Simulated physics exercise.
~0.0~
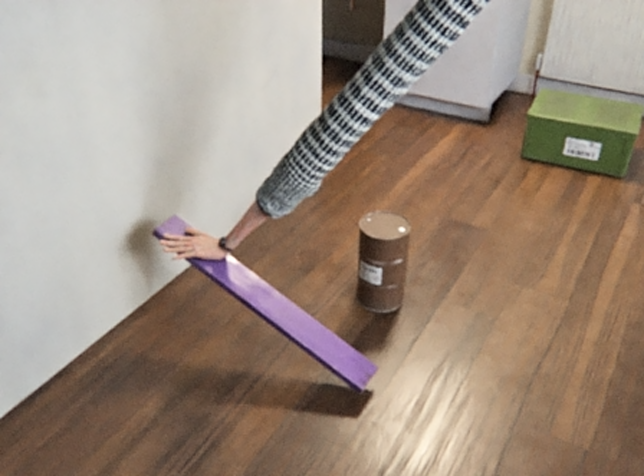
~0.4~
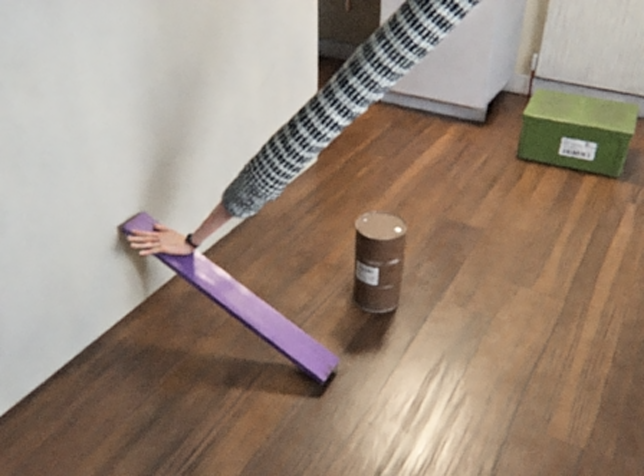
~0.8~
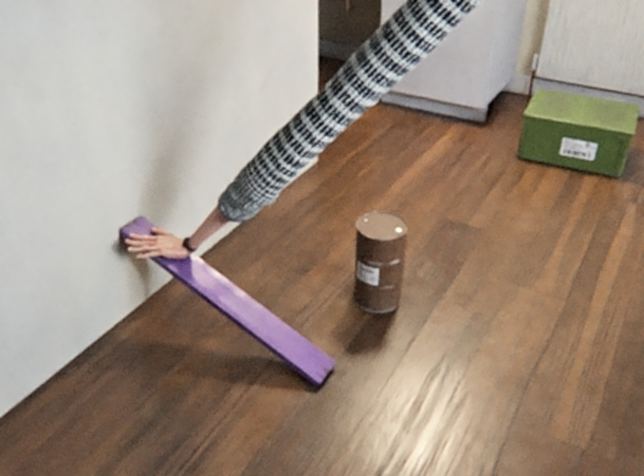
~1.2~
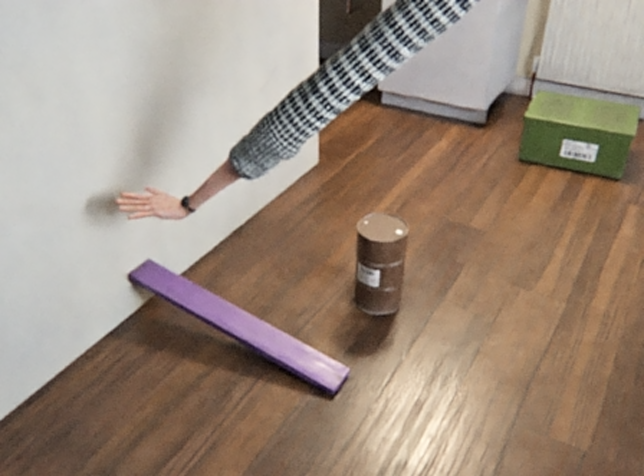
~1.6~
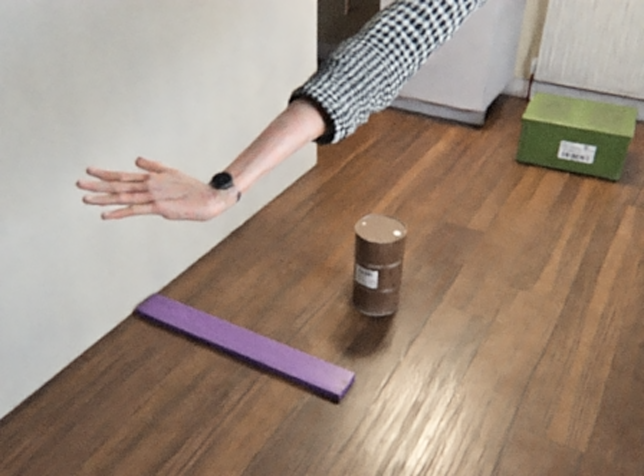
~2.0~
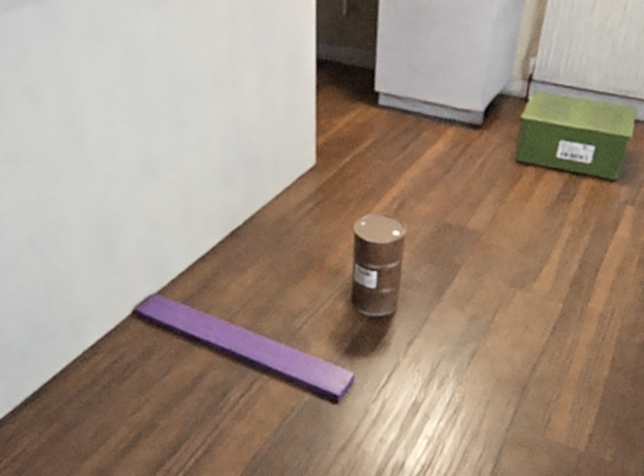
The footage shows a hand leaning a purple plank against a pale wall on a wooden floor, near a brown canister and a green box. The hand lets go and withdraws, and the plank slides down until it lies flat on the floor, the canister still standing.
